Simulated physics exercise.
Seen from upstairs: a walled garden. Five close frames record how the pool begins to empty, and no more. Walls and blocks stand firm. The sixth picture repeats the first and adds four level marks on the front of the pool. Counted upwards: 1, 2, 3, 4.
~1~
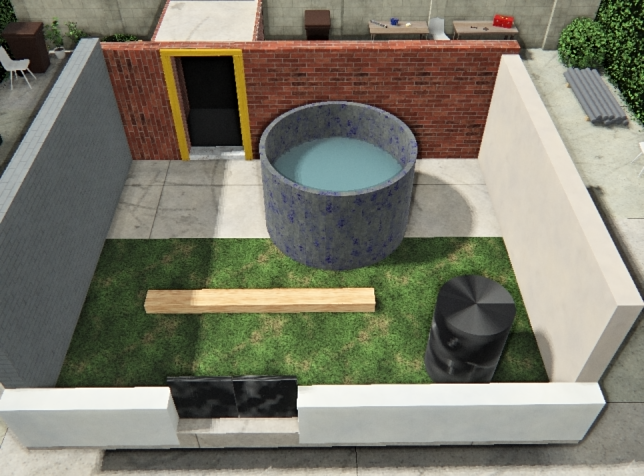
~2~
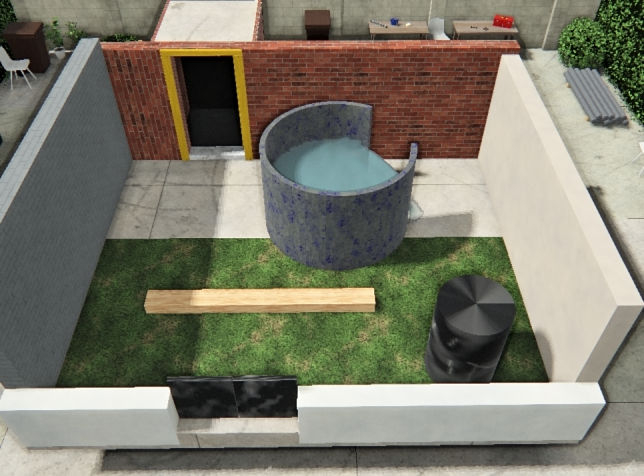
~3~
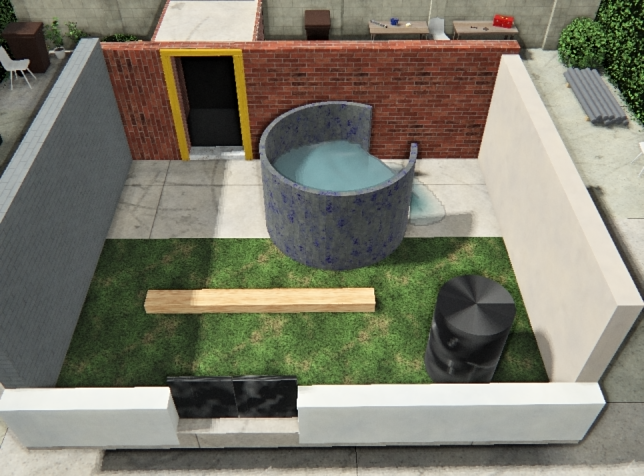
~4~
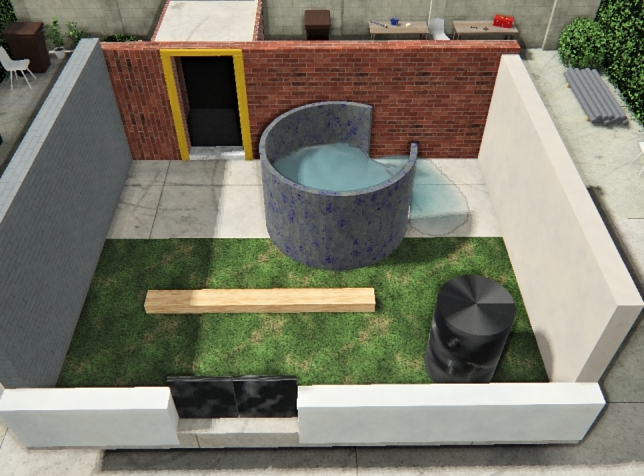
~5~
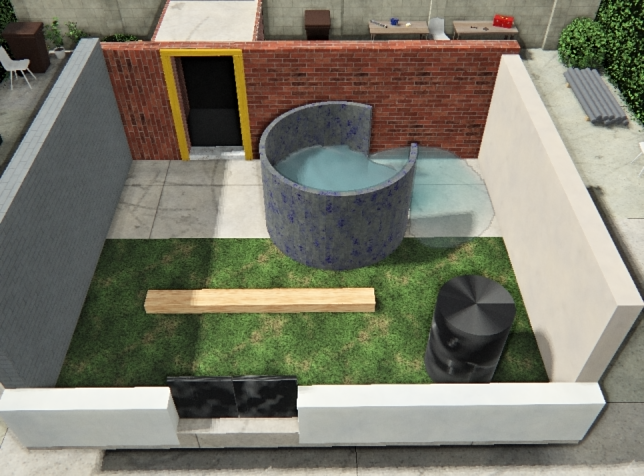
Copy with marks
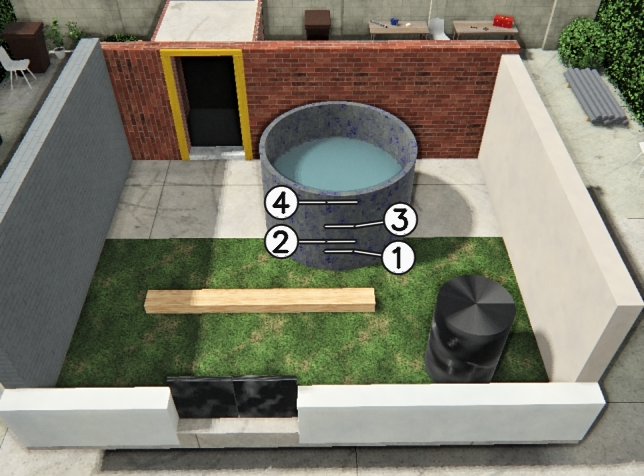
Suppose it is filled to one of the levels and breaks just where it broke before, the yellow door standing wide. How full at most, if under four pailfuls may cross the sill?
3 will do.
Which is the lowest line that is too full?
Here it is line 4.
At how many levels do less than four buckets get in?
Three of them.
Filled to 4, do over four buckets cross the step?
Yes.
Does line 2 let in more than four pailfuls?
No.
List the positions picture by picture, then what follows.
Water in the pool at rest, its middle at (337, 177); foot of the yellow doorway at (218, 160); shut gate at (234, 384), in the first picture.
Front seen at (411, 218), 1 % of the ground wet, in the second picture.
Front seen at (438, 212), 4 % of the ground wet, in the third picture.
Front seen at (463, 212), 8 % of the ground wet, in the fourth picture.
Front seen at (460, 159), 12 % of the ground wet, in the fifth picture.
On the marked copy, 1 at (339, 251); 2 at (340, 241); 3 at (340, 226); 4 at (341, 202); from the bottom up 1, 2, 3, 4.
For line 1, nothing gets over.
For line 2, nothing gets over.
For line 3, a splash gets over, under a bucket.
For line 4, about 12 bucketfuls get in.
